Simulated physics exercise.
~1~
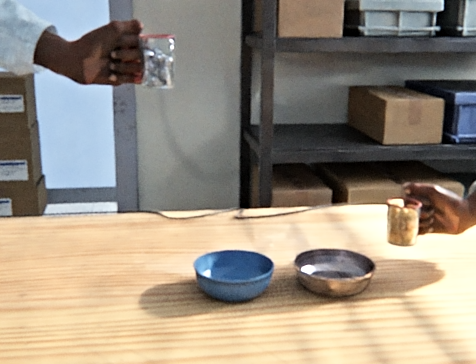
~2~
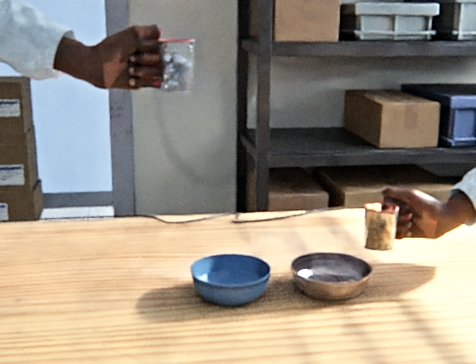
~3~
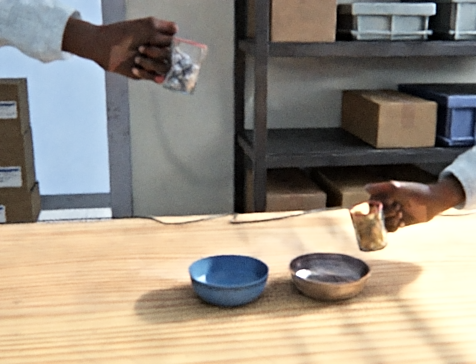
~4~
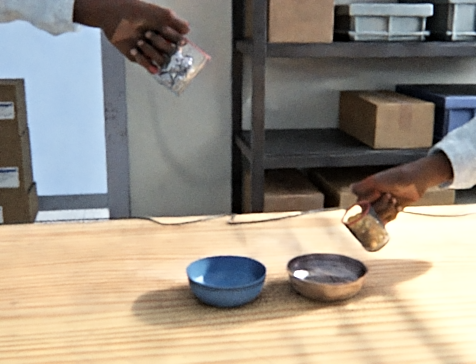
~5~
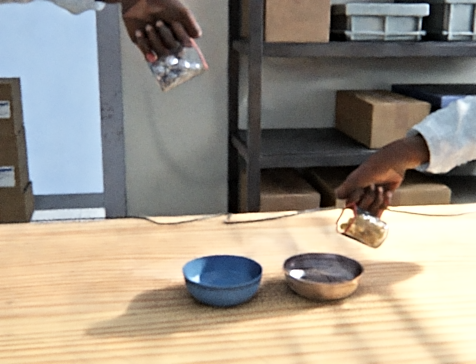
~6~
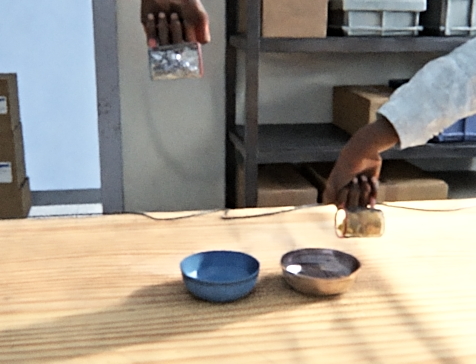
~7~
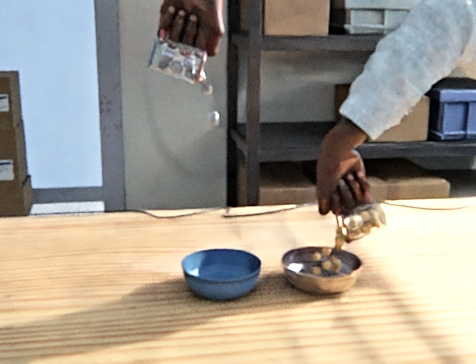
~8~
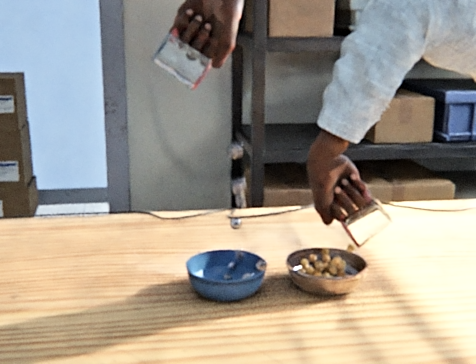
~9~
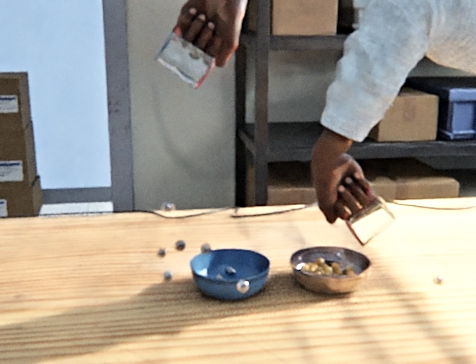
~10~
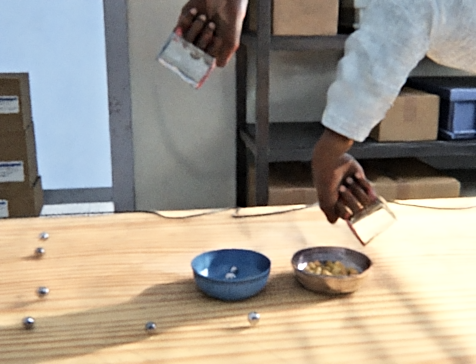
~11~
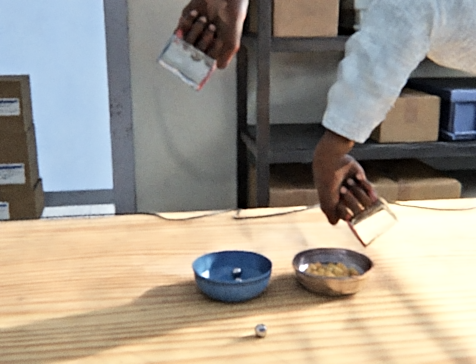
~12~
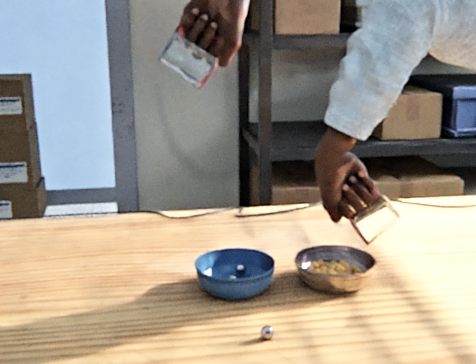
At the start, one hand holds a small clear container of silvery balls high on the left, while another holds a container of yellowish pieces lower on the right, near a blue dish and a brown dish on a wooden table. Both hands move inward and tilt their containers. The yellowish pieces tumble into the brown dish, while the silvery balls fall much farther toward the blue one. Several silvery balls bounce out and scatter leftward across the table. Finally, both containers are upended, the yellowish pieces rest in their dish, and a silvery ball sits on the table in front.
